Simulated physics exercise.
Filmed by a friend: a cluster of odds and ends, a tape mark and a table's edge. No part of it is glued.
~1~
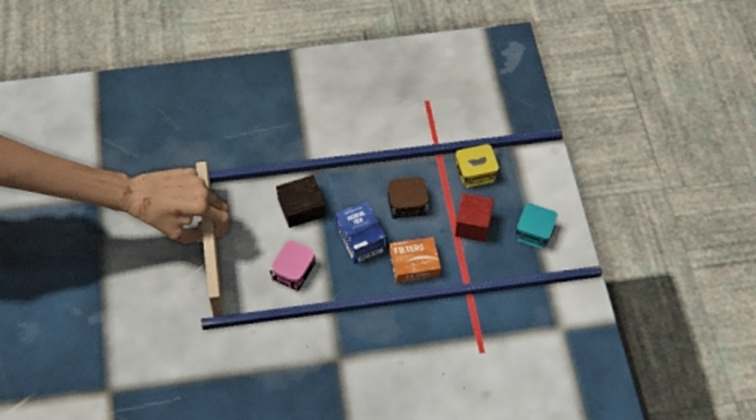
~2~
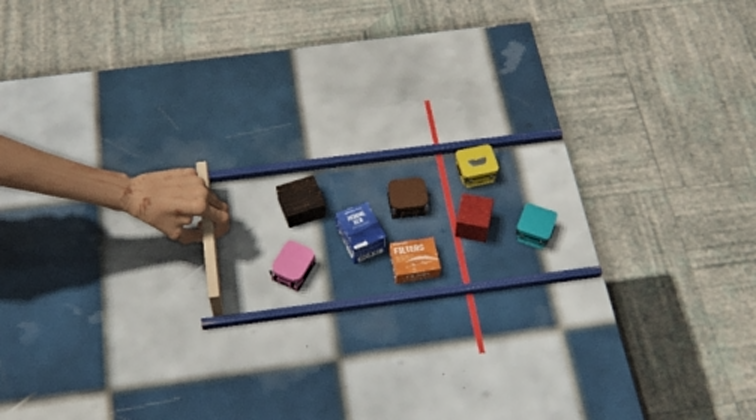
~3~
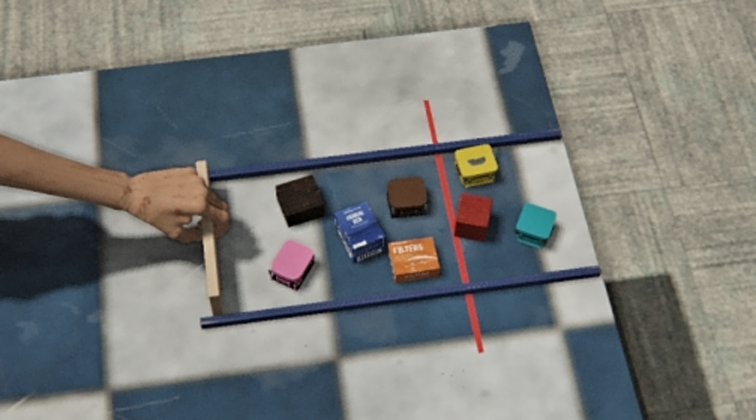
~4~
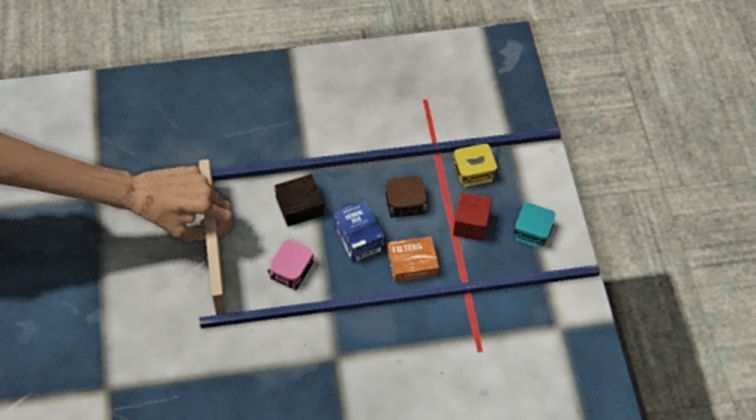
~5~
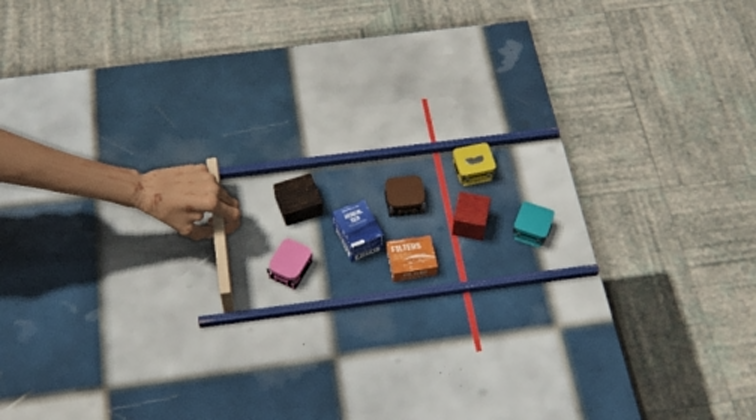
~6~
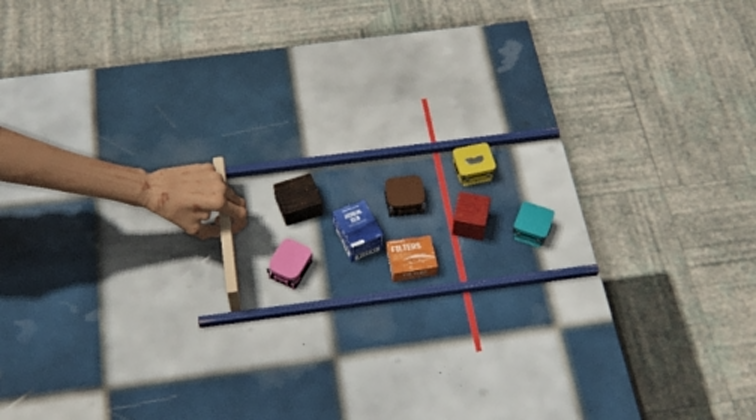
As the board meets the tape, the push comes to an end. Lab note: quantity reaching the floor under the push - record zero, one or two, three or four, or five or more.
Looks like not a single one goes over the edge.
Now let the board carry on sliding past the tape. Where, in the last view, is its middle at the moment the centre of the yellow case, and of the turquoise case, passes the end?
The middle is at (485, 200) when it's the yellow case, and at (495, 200) when it's the turquoise case.
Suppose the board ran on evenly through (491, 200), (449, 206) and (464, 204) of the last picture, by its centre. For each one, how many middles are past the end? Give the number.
Per position: 1 / 0 / 0.
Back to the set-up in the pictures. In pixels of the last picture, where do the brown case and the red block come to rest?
First object: (505, 173); second object: (531, 199).
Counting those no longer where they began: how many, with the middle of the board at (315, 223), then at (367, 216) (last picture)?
The counts are 3 and 5.
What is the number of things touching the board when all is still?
Number: 2.
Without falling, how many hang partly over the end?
The count is 0.
Early on, none off yet; turquoise case at rest near (533, 225); yellow case at rest near (473, 165); red block at rest near (471, 216).
A while later, none off yet; turquoise case at rest near (533, 225); yellow case at rest near (473, 165); red block at rest near (473, 217).
Finally, the number that fall off is zero.
